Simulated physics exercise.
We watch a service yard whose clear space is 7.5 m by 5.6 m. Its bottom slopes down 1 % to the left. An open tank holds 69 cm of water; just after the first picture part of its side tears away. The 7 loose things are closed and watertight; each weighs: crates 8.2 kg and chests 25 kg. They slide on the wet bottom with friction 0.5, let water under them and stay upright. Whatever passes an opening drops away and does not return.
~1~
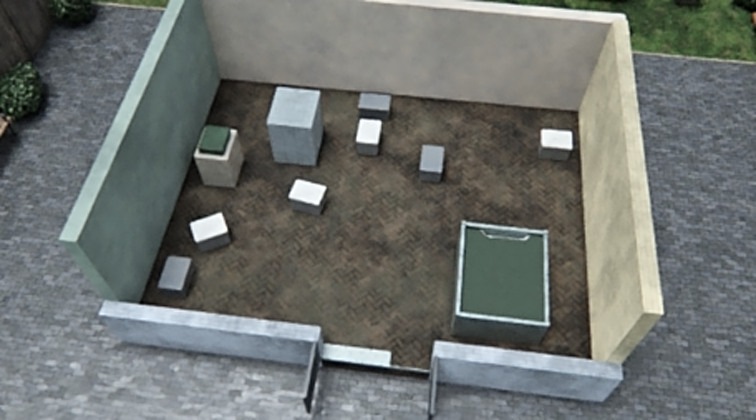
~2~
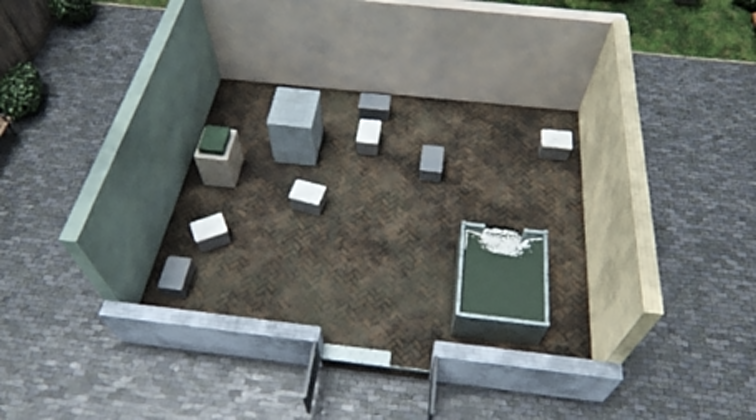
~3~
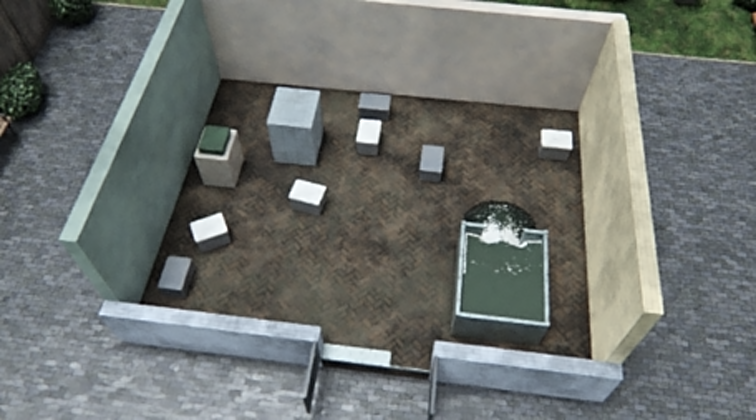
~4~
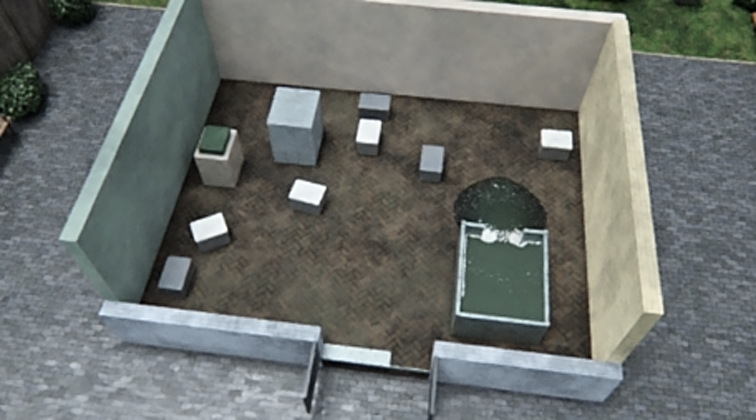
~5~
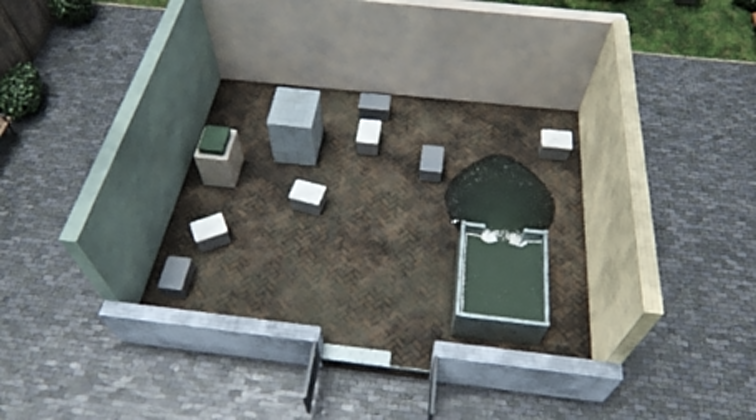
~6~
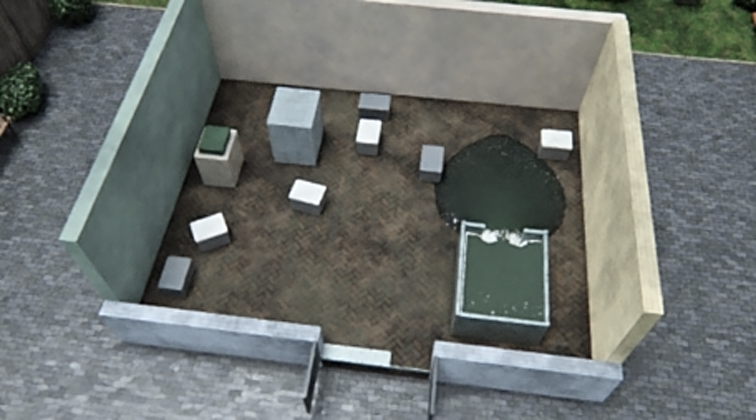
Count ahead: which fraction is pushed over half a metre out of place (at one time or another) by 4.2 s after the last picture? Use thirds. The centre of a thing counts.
Share: Between one and two thirds.
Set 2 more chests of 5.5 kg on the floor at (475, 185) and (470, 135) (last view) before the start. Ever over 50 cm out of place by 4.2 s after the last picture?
In turn: Over, past it.
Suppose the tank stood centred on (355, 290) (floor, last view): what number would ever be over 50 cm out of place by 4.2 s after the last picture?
In that case 2 of them.
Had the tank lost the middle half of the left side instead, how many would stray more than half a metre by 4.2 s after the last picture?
Then 2.
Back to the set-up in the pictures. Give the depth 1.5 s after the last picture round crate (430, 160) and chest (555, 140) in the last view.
About 4 and 17 cm.
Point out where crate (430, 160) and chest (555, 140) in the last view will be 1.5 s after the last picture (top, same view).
Near (398, 128) and (553, 103).
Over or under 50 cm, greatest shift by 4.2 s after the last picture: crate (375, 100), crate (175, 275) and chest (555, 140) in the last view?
In turn: Over, less, past it.
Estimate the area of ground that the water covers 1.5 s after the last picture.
About 15 m2.
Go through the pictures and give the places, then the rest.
The first frame shows a crate at (375, 101), on the bottom; a chest at (557, 139), on the bottom; water covers 2.0 m2; 0 of 7 have shifted.
The second frame shows a crate at (375, 101), on the bottom; a chest at (557, 139), on the bottom; water covers 2.5 m2; 0 of 7 have shifted.
The third frame shows a crate at (375, 101) rests on the ground; a chest at (557, 139), on the bottom; 3.1 m2 under water; 0 of 7 have shifted.
The fourth frame shows a crate at (375, 101) rests on the ground; a chest at (557, 139), on the bottom; water covers 4.0 m2; 0 of 7 have shifted.
The fifth frame shows a crate at (375, 101) rests on the ground; a chest at (557, 139) rests on the ground; water covers 5.2 m2; 0 of 7 have shifted.
The sixth frame shows a crate at (375, 101), on the bottom; a chest at (557, 139), on the bottom; water covers 6.7 m2; 0 of 7 have shifted.
Then, 0.4 s after the last picture 0 of 7 are over 50 cm from their spots; 0 afloat.
Then, 1.5 s after the last picture 2 of 7 are over 50 cm from their spots; 2 afloat.
Then, 2.8 s after the last picture 3 of 7 are over 50 cm from their spots; 2 afloat.
Then, 4.2 s after the last picture 3 of 7 are over 50 cm from their spots, and 3 have been at some point; 2 afloat.
